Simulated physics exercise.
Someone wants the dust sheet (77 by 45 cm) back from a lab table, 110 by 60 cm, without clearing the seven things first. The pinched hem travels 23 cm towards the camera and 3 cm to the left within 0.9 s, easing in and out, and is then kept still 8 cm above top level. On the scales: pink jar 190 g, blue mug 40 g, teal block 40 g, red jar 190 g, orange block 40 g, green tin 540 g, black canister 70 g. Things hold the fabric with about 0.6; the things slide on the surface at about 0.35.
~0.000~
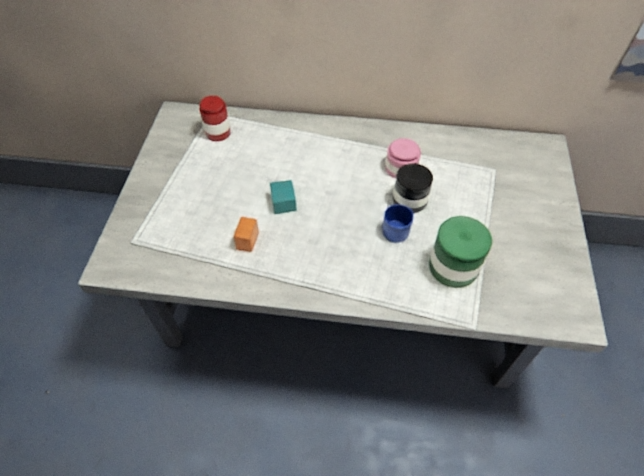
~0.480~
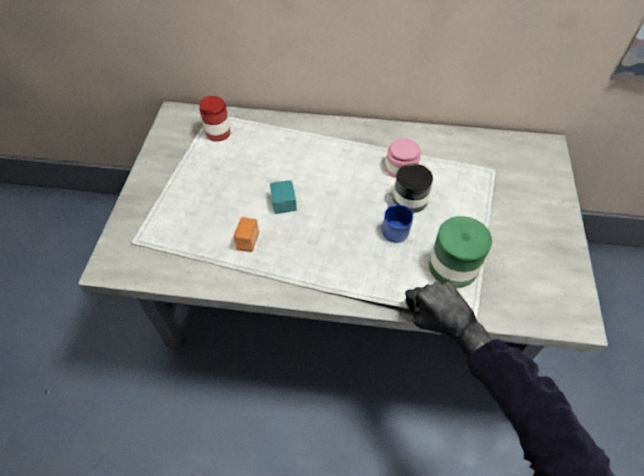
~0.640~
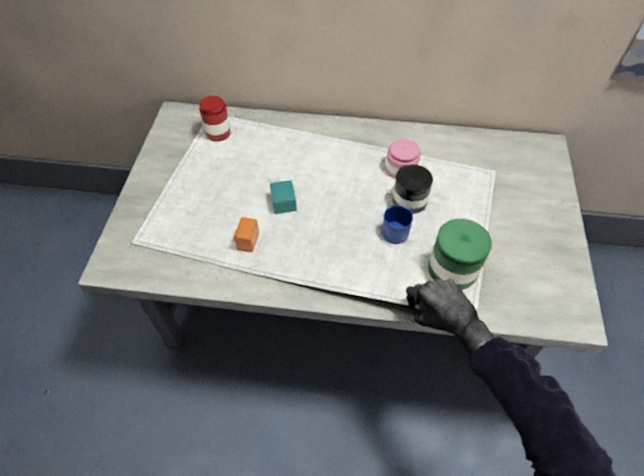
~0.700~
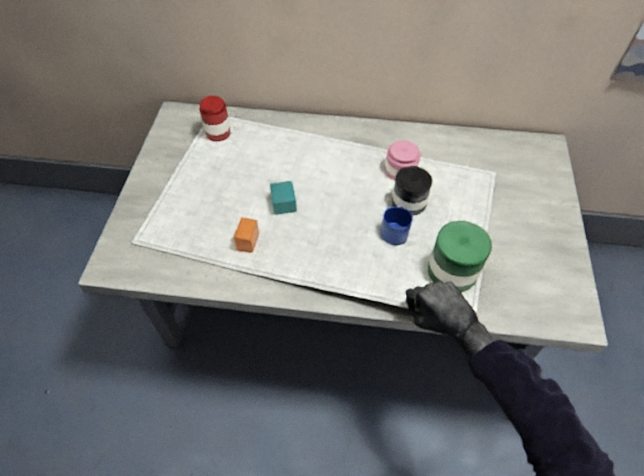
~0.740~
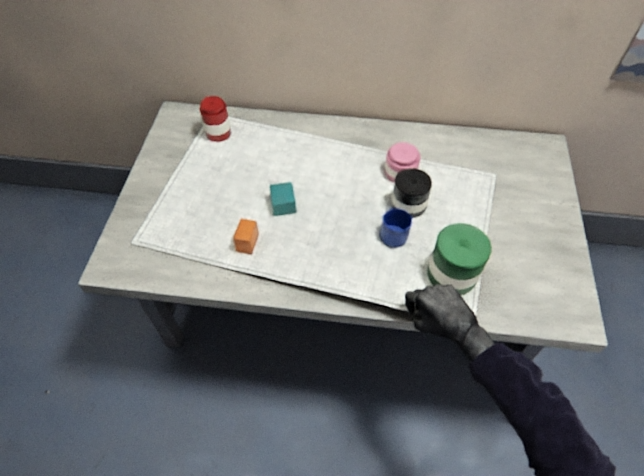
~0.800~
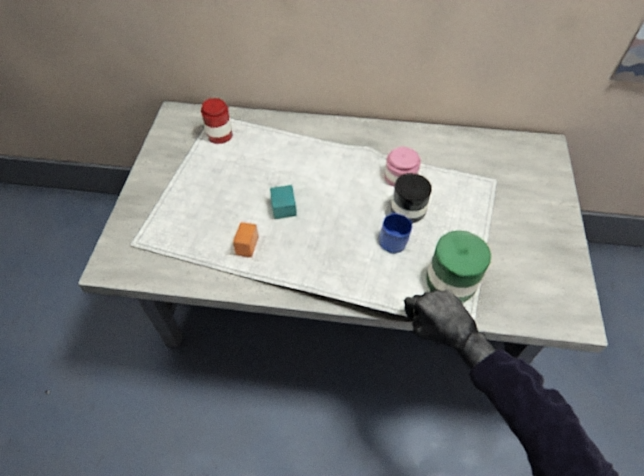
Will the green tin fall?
Result: Green tin drops off.
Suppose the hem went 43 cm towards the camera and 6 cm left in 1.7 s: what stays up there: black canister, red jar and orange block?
Then: Black canister goes over, red jar remains, orange block drops off.
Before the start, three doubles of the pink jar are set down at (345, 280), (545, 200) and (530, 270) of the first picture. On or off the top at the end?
In that order: Goes over, remains, remains.
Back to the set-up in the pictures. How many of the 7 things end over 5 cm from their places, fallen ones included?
That makes 7.
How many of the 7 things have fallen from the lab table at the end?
That makes 3.
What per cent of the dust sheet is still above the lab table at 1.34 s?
About 70 per cent.
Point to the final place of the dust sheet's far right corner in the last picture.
Near (516, 303).
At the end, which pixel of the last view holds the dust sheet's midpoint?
Near (323, 267).
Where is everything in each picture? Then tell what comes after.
Green tin (465, 236); dust sheet corners (132, 243) (495, 170) (475, 329), in the first frame.
Dust sheet corners (132, 243) (495, 170); grip (413, 310), in the second frame.
Green tin (465, 239); dust sheet corners (132, 243) (495, 172); grip (414, 307), in the third frame.
Green tin (464, 241); pink jar (405, 150); black canister (414, 179); dust sheet corners (132, 243) (495, 173); grip (414, 310), in the fourth frame.
Green tin (464, 244); pink jar (404, 152); blue mug (397, 220); dust sheet corners (132, 244) (496, 175); grip (413, 312), in the fifth frame.
Green tin (464, 252); dust sheet corners (131, 245) (496, 180); grip (412, 318), in the sixth frame.
At 1.0 s, 95 % of the dust sheet is still over the top; green tin 11 cm off its start, black canister 9 cm off its start, pink jar 9 cm off its start.
At 1.2 s, 85 % of the dust sheet is still over the top; green tin 20 cm off its start, black canister 17 cm off its start, pink jar 17 cm off its start.
At 1.3 s, 70 % of the dust sheet is still over the top; green tin over the edge, pink jar 27 cm off its start at (411, 239), black canister 26 cm off its start at (401, 272).
At 1.5 s, 65 % of the dust sheet is still over the top; green tin over the edge, blue mug on its side, 29 cm off its start, pink jar 29 cm off its start.
At 3.1 s, 65 % of the dust sheet is still over the top; green tin over the edge, blue mug over the edge, pink jar 29 cm off its start at (415, 249), black canister 29 cm off its start at (403, 285).
